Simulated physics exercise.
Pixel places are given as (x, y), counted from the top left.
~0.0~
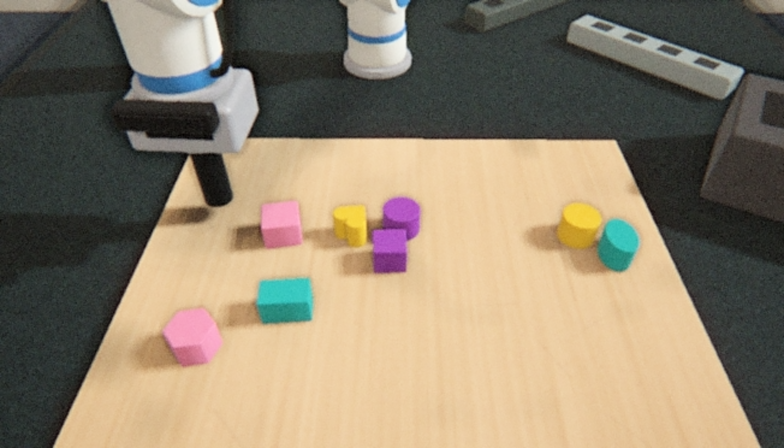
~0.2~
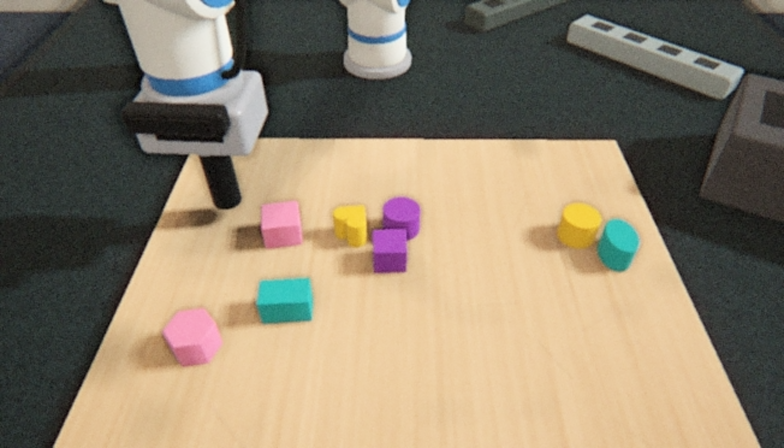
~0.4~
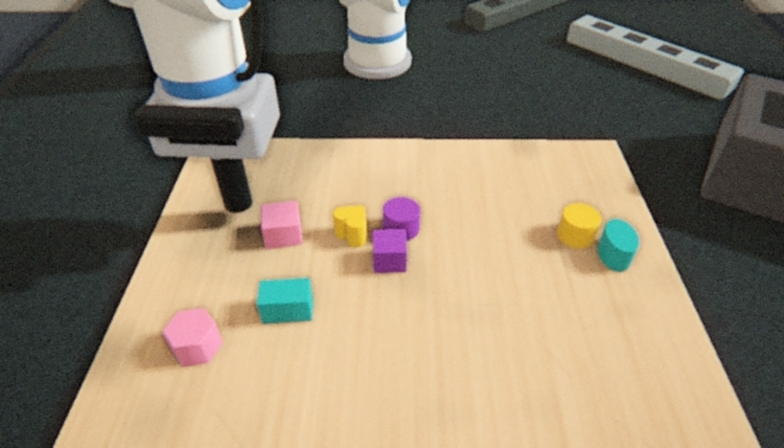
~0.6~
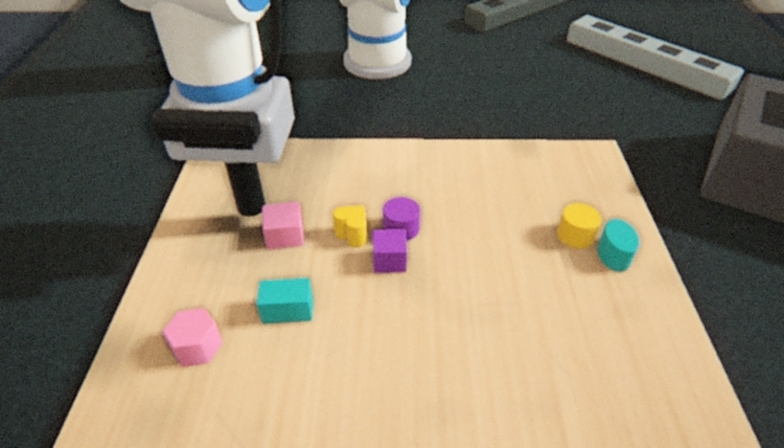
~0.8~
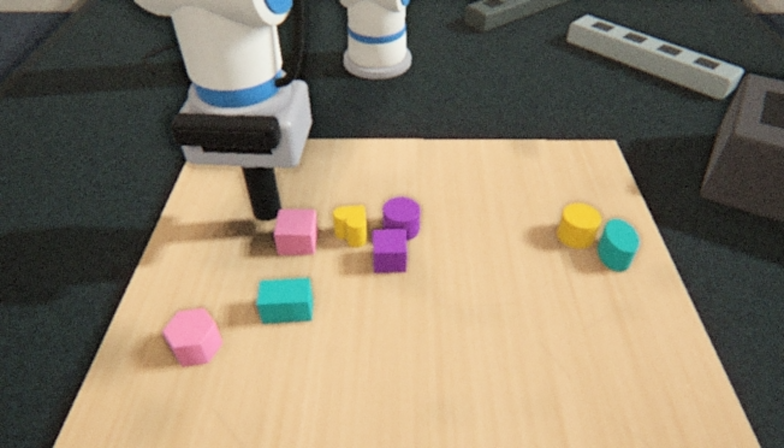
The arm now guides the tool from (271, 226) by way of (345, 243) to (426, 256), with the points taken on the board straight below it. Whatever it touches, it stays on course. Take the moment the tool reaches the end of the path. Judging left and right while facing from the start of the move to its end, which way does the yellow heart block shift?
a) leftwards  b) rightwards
The answer is a.
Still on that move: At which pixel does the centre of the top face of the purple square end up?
I'd say the purple square ends with its top centre at (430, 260).
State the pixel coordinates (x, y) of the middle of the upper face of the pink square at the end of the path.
About (338, 248).
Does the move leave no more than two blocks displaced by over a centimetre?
No, that is not what happens.
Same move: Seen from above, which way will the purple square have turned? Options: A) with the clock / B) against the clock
Answer: A.
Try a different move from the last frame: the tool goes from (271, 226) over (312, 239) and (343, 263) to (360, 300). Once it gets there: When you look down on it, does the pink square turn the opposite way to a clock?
I believe not.
The first path, step by step. One third of the way, tool at (318, 224); pink square at (326, 241), turned 60° clockwise.
Two thirds of the way, tool at (372, 234); pink square at (338, 248), turned 105° clockwise; yellow heart block at (401, 215), turned 35° anticlockwise; purple square at (400, 245), turned 10° clockwise; purple circular block at (428, 202).
At the end, tool at (427, 242); pink square at (338, 248), turned 105° clockwise; yellow heart block at (443, 214), turned 85° anticlockwise; purple square at (430, 260), turned 100° clockwise; purple circular block at (448, 192).
